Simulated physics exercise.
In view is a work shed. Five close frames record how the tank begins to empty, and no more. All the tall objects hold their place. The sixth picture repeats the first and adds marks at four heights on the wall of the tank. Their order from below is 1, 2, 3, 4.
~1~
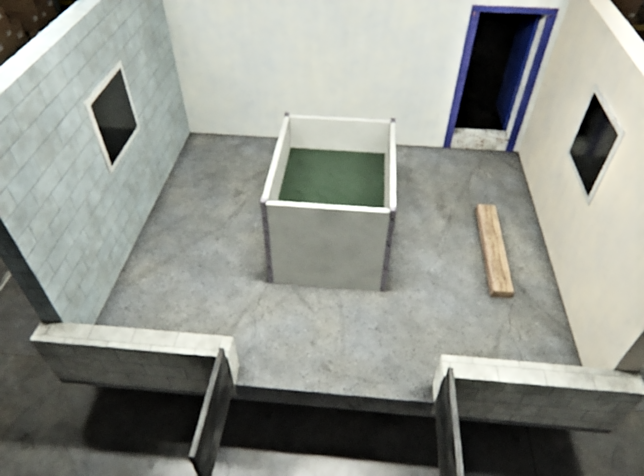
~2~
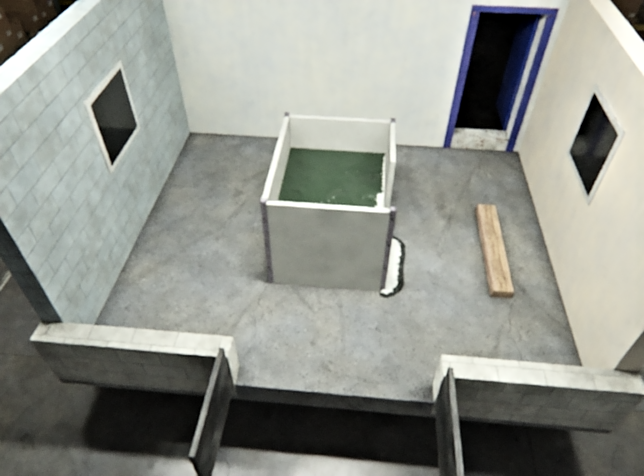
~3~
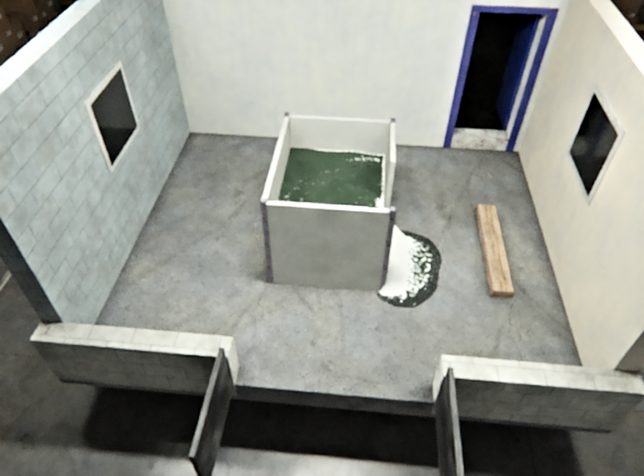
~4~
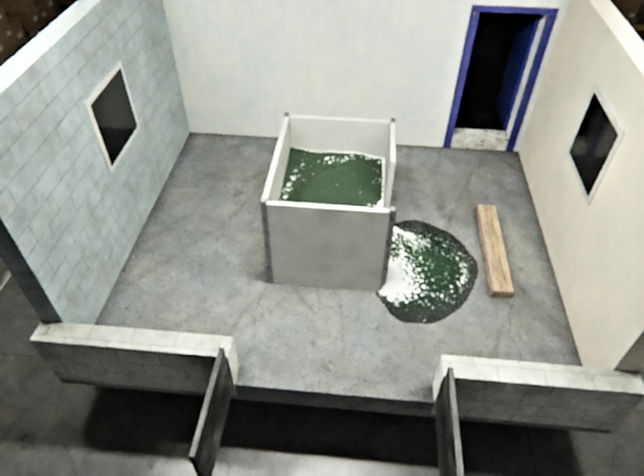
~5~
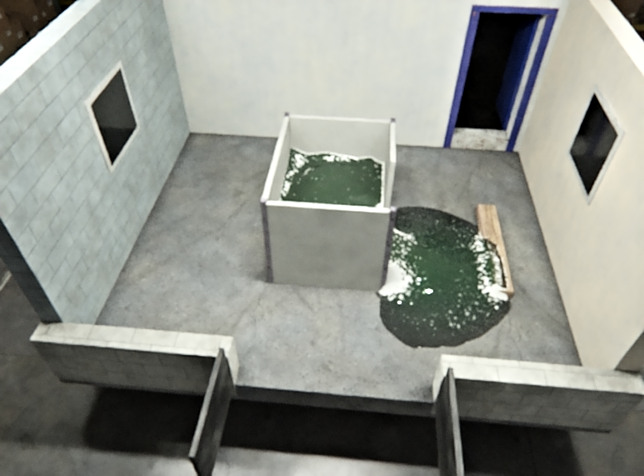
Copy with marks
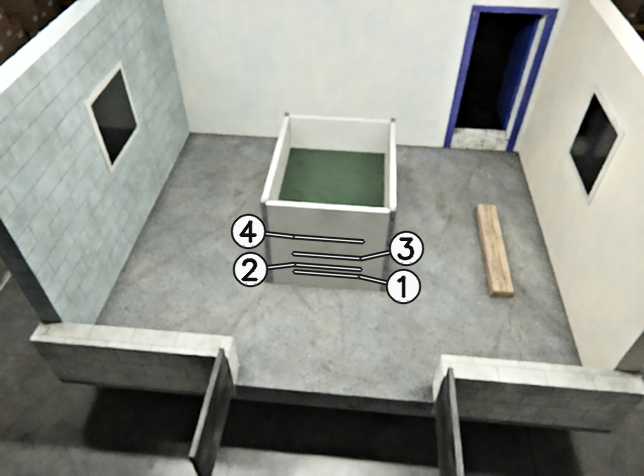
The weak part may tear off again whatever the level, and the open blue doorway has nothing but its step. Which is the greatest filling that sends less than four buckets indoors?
4 will do.
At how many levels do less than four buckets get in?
All four.
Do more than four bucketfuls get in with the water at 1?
No, that is safe.
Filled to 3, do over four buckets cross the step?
No.
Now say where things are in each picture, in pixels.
Water in the tank at rest, its middle at (334, 189); foot of the blue doorway at (477, 149); open gate at (336, 343).
Water covers 1 % of the ground and shows as far out as (390, 290).
Water covers 3 % of the ground and shows as far out as (425, 242).
Water covers 7 % of the ground and shows as far out as (468, 257).
Water covers 13 % of the ground and shows as far out as (504, 303).
On the marked copy, 1 at (327, 274); 2 at (327, 267); 3 at (327, 256); 4 at (327, 239); from the bottom up 1, 2, 3, 4.
With 1, nothing gets over.
With 2, nothing gets over.
With 3, nothing gets over.
With 4, a bucket or two gets in.
